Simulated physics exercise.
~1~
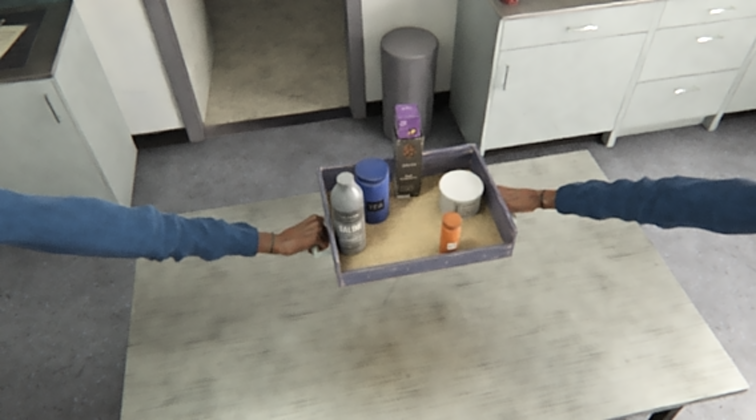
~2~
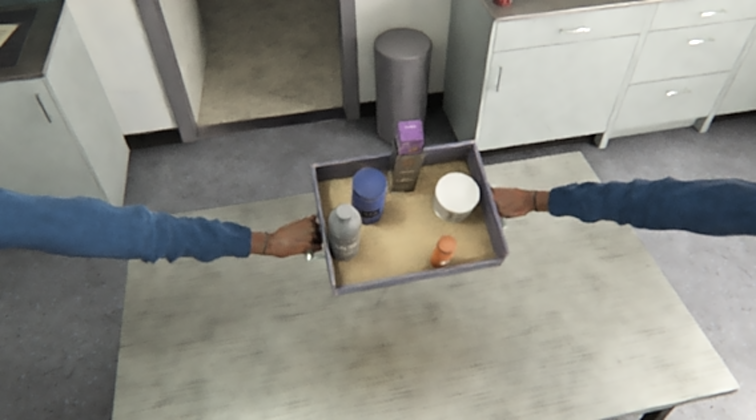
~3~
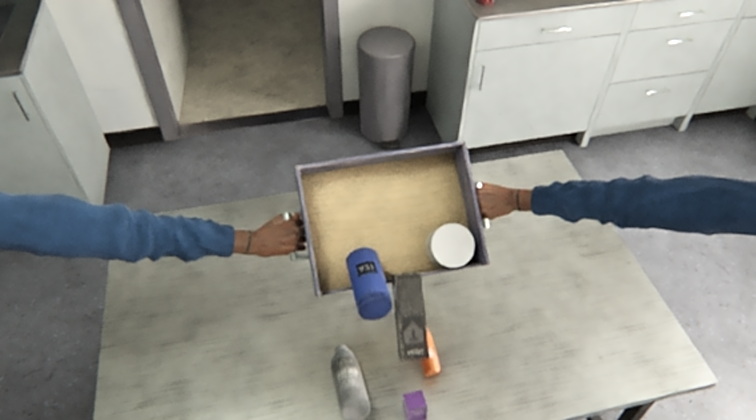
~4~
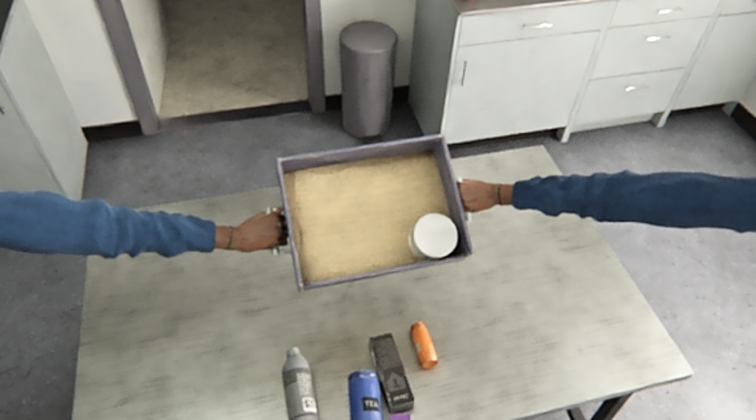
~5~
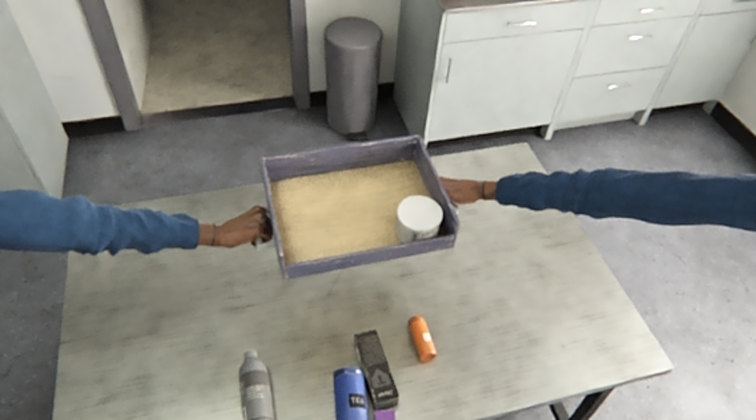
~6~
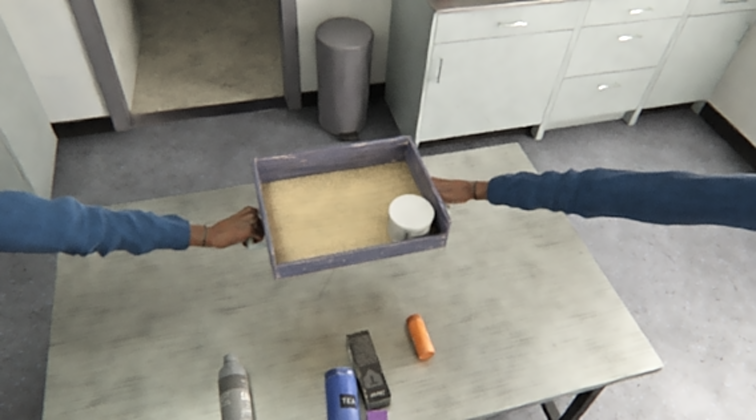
Five containers tumbling onto a table as two hands tip a crate towards the near side and level it, leaving the white tub inside.
